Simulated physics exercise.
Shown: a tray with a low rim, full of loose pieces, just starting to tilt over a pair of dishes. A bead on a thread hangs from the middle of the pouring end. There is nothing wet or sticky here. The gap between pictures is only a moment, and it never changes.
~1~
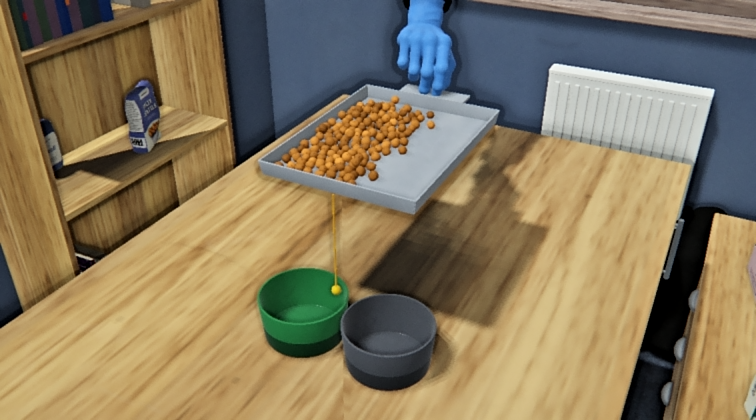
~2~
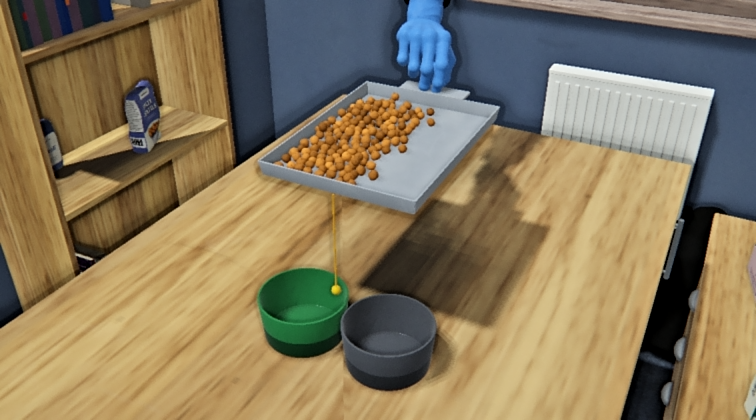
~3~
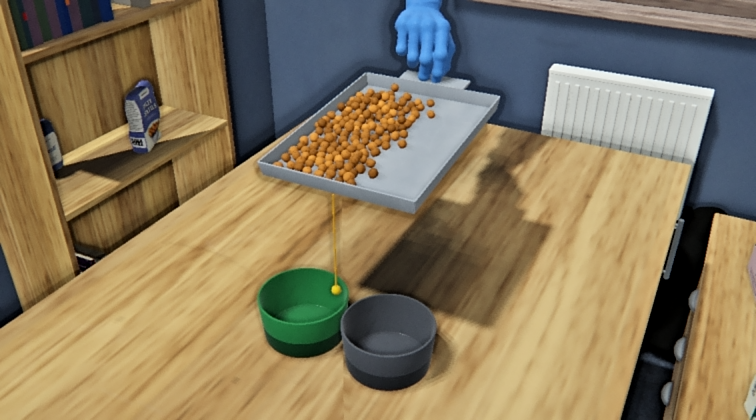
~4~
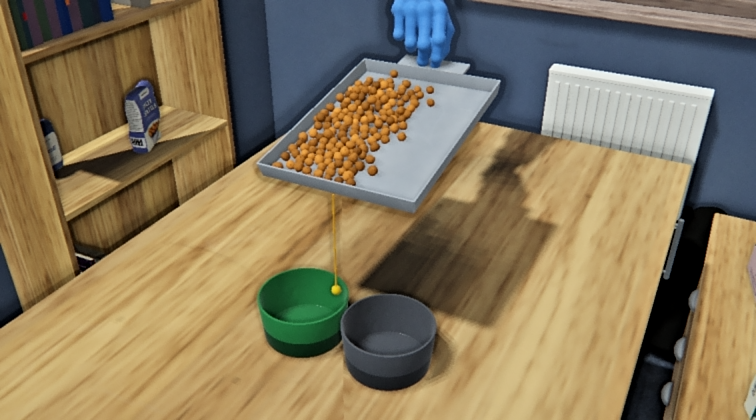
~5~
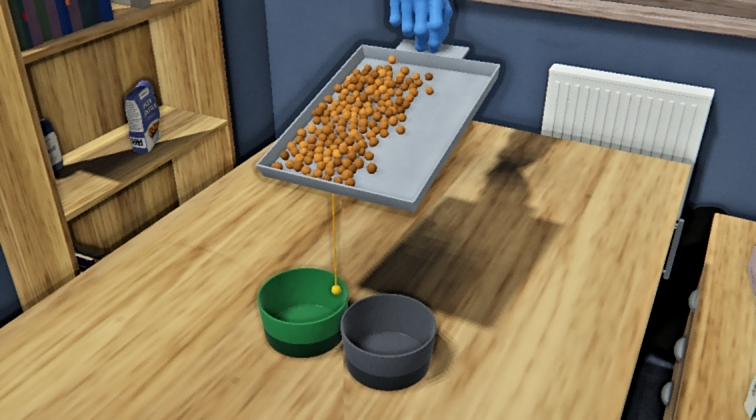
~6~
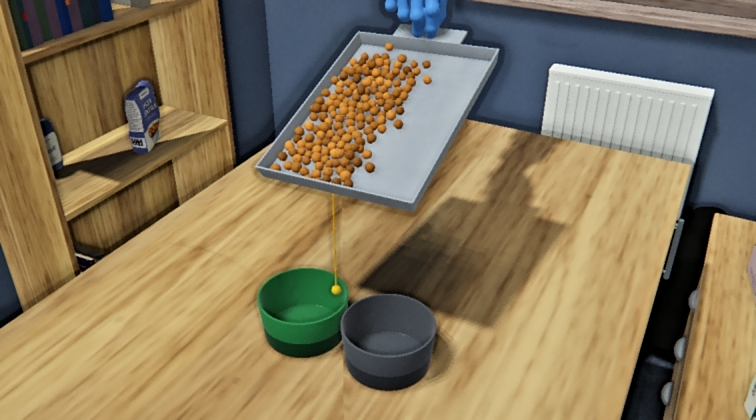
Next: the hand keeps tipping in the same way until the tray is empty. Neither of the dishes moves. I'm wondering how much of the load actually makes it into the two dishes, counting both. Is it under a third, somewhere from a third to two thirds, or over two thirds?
The dishes end up holding a small part, below one third.
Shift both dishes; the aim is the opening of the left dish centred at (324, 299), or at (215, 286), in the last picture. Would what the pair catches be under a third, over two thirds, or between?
Trial 1 - under a third. Trial 2 - the middle third.
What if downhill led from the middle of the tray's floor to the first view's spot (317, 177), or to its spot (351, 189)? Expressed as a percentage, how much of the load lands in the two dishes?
Near 30 % and, after that, 20 %.
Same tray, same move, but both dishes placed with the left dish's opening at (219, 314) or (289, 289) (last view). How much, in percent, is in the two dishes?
Roughly 80% the first time and 20% the second time.
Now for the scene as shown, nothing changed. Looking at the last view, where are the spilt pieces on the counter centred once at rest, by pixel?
Their middle ends up at roughly (273, 391).
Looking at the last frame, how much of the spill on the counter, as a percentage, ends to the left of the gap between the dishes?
Roughly 90 in a hundred.
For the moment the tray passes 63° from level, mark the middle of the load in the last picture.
The middle of the pieces shows up near (320, 139).
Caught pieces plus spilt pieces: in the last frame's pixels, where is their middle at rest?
The centre ends up roughly at (271, 378).
Shortly afterwards, tray tipped steeply; all but a few on the tray; only a few outside both; only a few in the air.
Next, tray tipped past a quarter turn; all but a few on the tray; only a few in the left dish; only a few outside both; only a few in the air.
Some moments later, tray tipped past a quarter turn; only a few in the right dish; a little in the left dish; the bulk outside both; only a few in the air.
In the end, tray tipped past a quarter turn; only a few in the right dish; a little in the left dish; the bulk outside both.
